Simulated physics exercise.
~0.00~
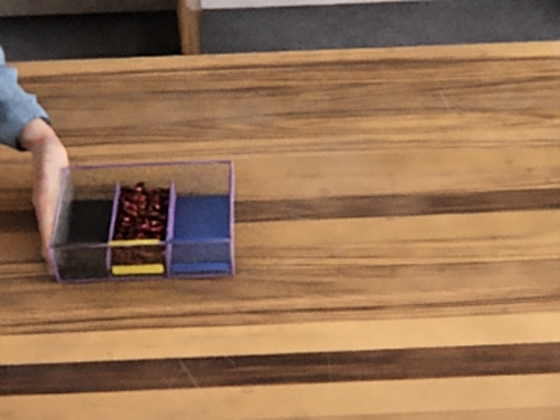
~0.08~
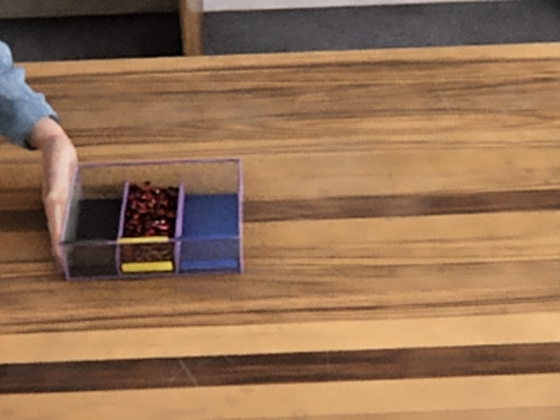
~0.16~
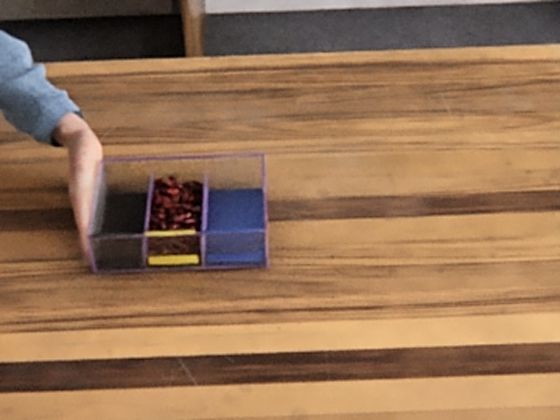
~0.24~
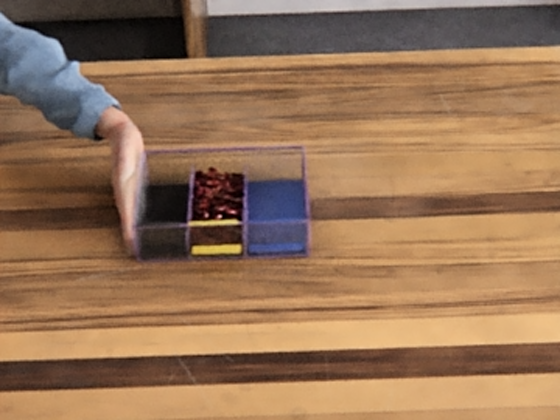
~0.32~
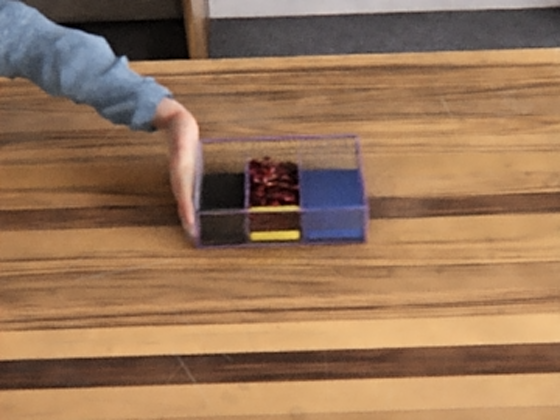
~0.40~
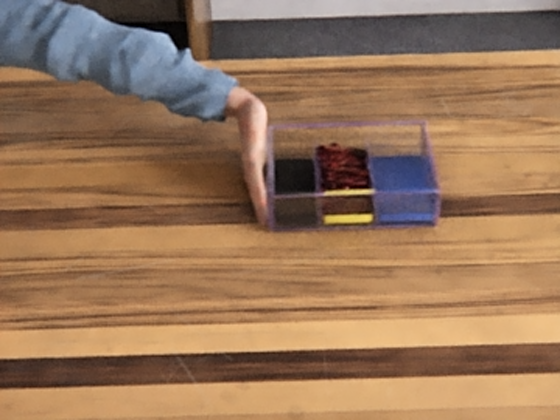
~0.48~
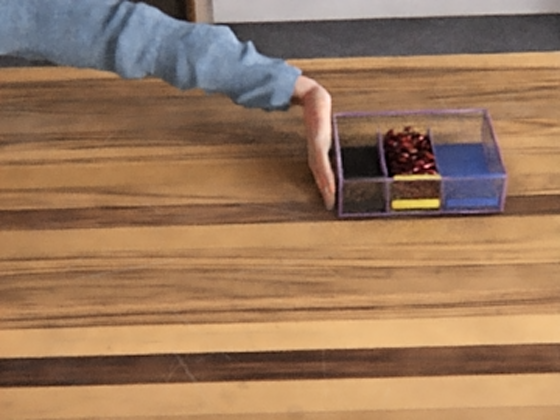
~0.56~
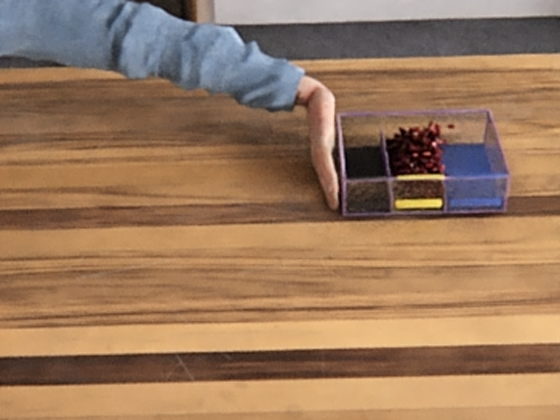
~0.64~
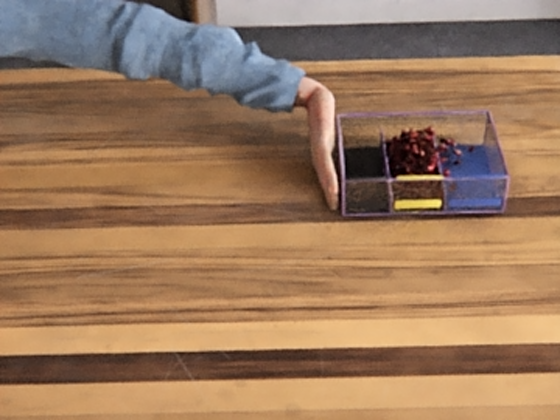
On a wooden table, a hand pushes a divided tray right, stops, and some beans spill into blue.
